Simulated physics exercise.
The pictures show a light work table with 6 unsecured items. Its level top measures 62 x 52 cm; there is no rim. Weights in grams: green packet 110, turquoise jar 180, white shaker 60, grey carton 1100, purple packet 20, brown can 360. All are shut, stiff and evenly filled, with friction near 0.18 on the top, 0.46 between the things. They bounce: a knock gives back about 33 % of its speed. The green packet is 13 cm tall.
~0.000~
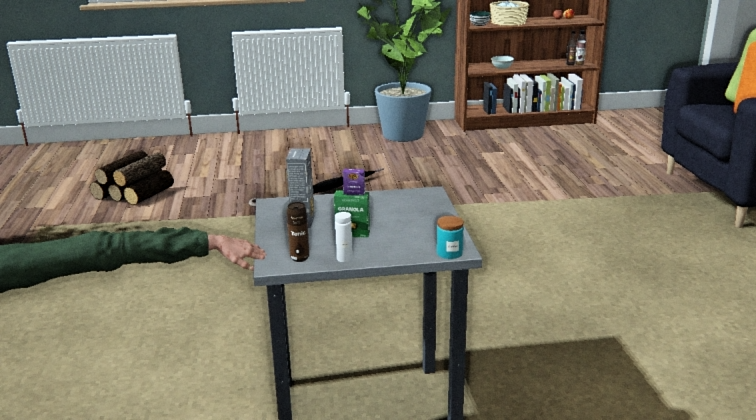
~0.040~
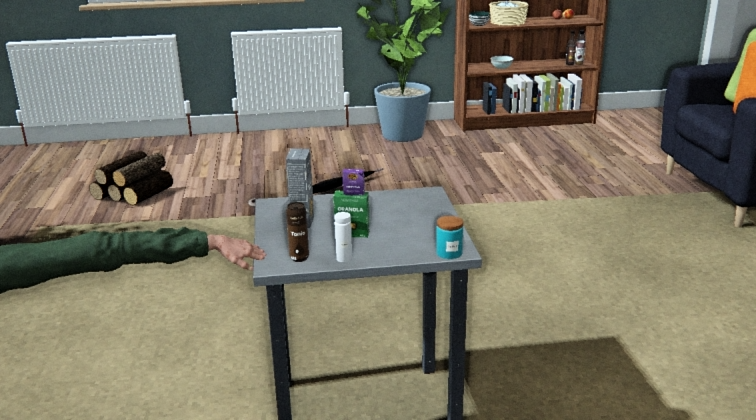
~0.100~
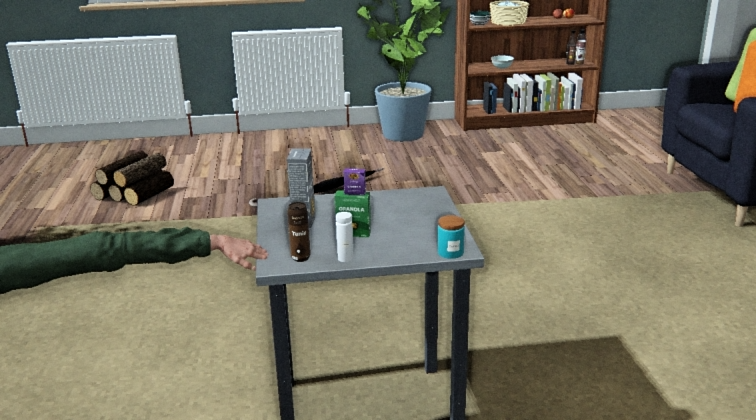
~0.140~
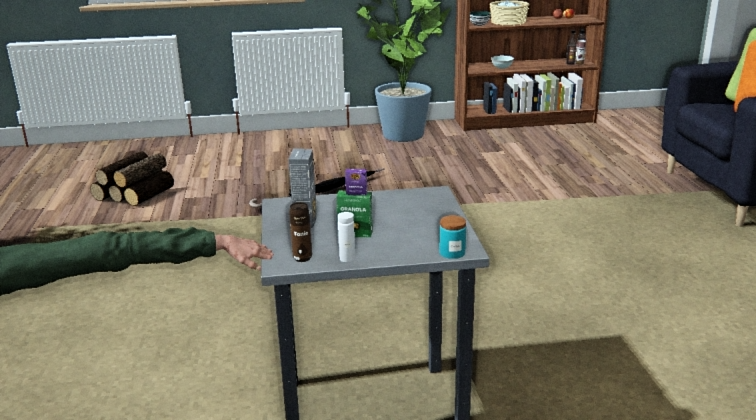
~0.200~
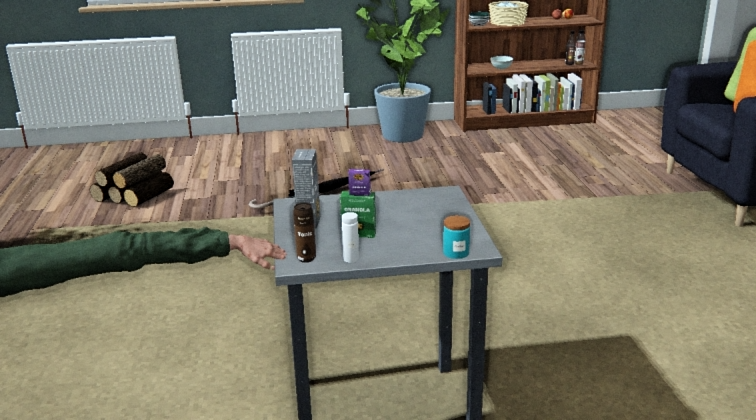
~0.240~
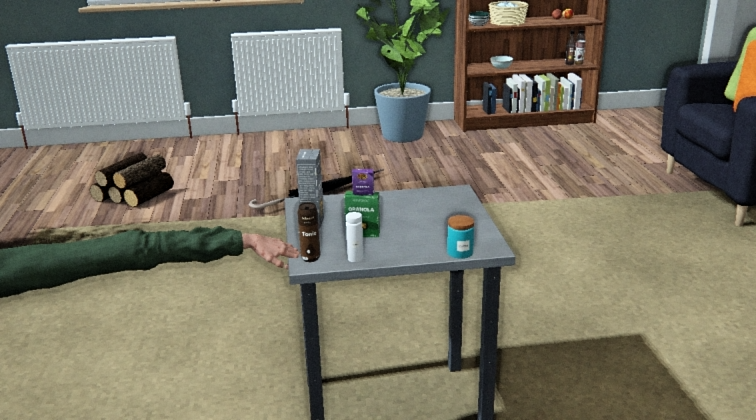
Grey table carrying six small containers sliding slightly to the right as a green-sleeved arm pushes it from the left.
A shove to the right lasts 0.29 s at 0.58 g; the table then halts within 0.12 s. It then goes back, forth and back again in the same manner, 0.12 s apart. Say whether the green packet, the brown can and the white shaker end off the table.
The green packet is still on the table, the brown can drops to the floor, the white shaker is still on the table.
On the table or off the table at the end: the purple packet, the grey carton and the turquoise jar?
The purple packet is still on the table; the grey carton finishes off the table; the turquoise jar finishes off the table.
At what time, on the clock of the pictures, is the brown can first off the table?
Near 0.3 s.
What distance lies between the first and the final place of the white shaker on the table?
About 26 cm.
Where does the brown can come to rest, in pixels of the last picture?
At about (229, 413).
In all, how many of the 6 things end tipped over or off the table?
3 of them.
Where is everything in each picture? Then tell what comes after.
Green packet (352, 214); brown can (298, 233); white shaker (344, 237), in the first frame.
Purple packet (354, 182); turquoise jar (450, 237), in the second frame.
Grey carton (302, 189); purple packet (355, 182), in the third frame.
Table along by 2 cm; turquoise jar (453, 237); grey carton (303, 189), in the fourth frame.
Table along by 6 cm; purple packet (360, 183) slid 4 cm; turquoise jar (457, 237) slid 4 cm, in the fifth frame.
Table along by 9 cm; green packet (363, 214) slid 6 cm; brown can (309, 233) slid 6 cm; white shaker (355, 237) slid 6 cm, in the sixth frame.
After 0.54 s, table along by 33 cm; grey carton and brown can now off the table; green packet slid 16 cm near (413, 210); white shaker slid 16 cm near (408, 233).
After 0.94 s, table along by 2 cm; turquoise jar now off the table; white shaker slid 18 cm near (416, 232); green packet slid 18 cm near (420, 210).
After 1.34 s, table along by 15 cm; white shaker slid 4 cm near (414, 233); green packet slid 4 cm near (417, 210); purple packet slid 4 cm.
After 1.84 s, table along by 22 cm; white shaker slid 12 cm near (467, 228); green packet slid 12 cm near (466, 206); purple packet slid 12 cm.
At rest (2.7 s), off the table, turquoise jar, grey carton and brown can; not toppled but over 5 cm from the start, green packet, white shaker and purple packet. In the last view, green packet near (438, 209), brown can near (229, 413).
